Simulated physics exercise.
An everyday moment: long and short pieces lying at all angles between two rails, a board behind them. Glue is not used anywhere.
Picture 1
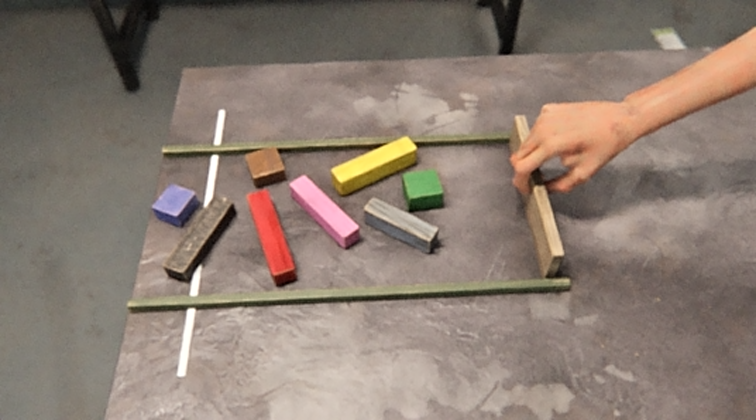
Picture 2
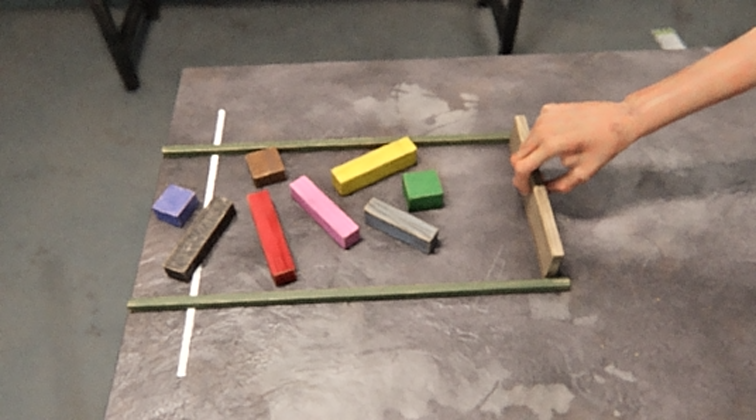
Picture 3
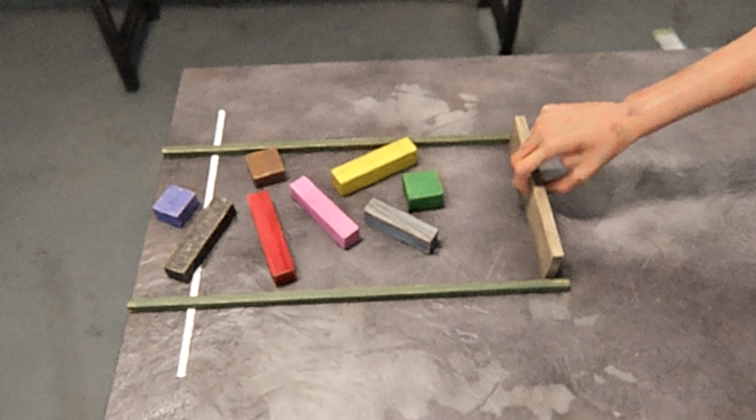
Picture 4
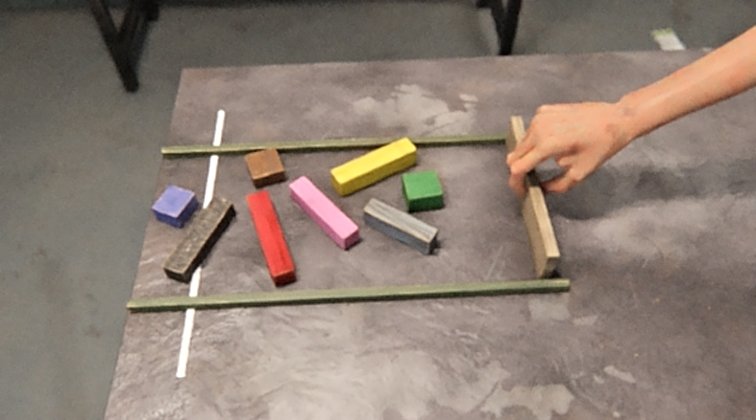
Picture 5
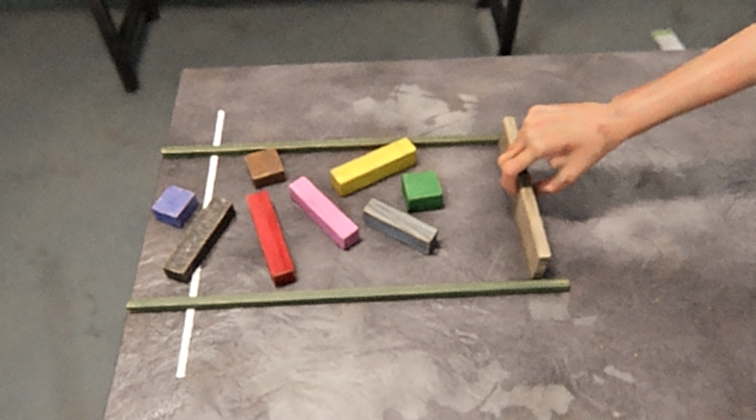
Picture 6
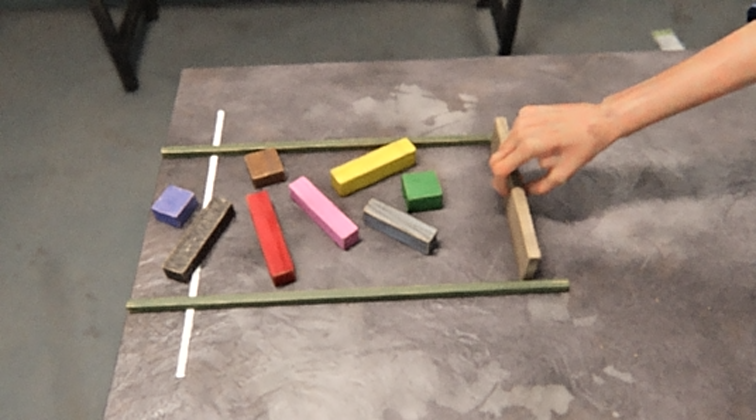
In this clip, colored blocks and sticks lie between two green rails on a grey table, a white strip at left, while a hand holds a wooden board at right, keeps it nearly still, then slides it slightly left.
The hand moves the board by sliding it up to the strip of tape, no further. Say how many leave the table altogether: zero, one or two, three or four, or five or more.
The number gone is middling: Three or four.
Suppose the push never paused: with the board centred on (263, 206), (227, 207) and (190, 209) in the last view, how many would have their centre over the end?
Taking the places in turn, the counts are 1, 2 and 4.
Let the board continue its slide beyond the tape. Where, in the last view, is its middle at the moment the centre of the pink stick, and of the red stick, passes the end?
Roughly (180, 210); for the second one, roughly (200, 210).
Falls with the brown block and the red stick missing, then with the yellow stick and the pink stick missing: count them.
Fallen: 2, and 2 in the other try.
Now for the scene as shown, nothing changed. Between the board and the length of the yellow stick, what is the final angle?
Roughly 45°.
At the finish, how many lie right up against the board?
Well, it touches 4.
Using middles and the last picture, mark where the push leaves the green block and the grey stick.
(188, 199) and (169, 228).
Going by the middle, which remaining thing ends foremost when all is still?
The red stick.
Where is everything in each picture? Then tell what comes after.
In the first frame, blue block (176, 205); black bar (201, 238); brown block (266, 167); board (533, 193); tape (205, 222).
In the second frame, black bar (201, 238); grey stick (401, 225).
In the third frame, brown block (266, 168); board (533, 193).
In the fourth frame, blue block (176, 206); red stick (271, 236).
In the fifth frame, black bar (200, 238); yellow stick (374, 167).
In the sixth frame, blue block (175, 206); black bar (200, 238); brown block (265, 168); board (512, 195); tape (204, 222).
Soon after, none off yet; blue block at rest near (175, 206); black bar at rest near (200, 238); brown block at rest near (265, 168).
After that, none off yet; blue block at rest near (175, 206); black bar at rest near (197, 238); brown block at rest near (263, 168).
And then, none off yet; blue block tilting well over near (137, 207); black bar tilting a little near (134, 233); brown block displaced well along near (193, 164).
In the end, the number that fall off is three or four; gone, brown block, black bar and blue block.
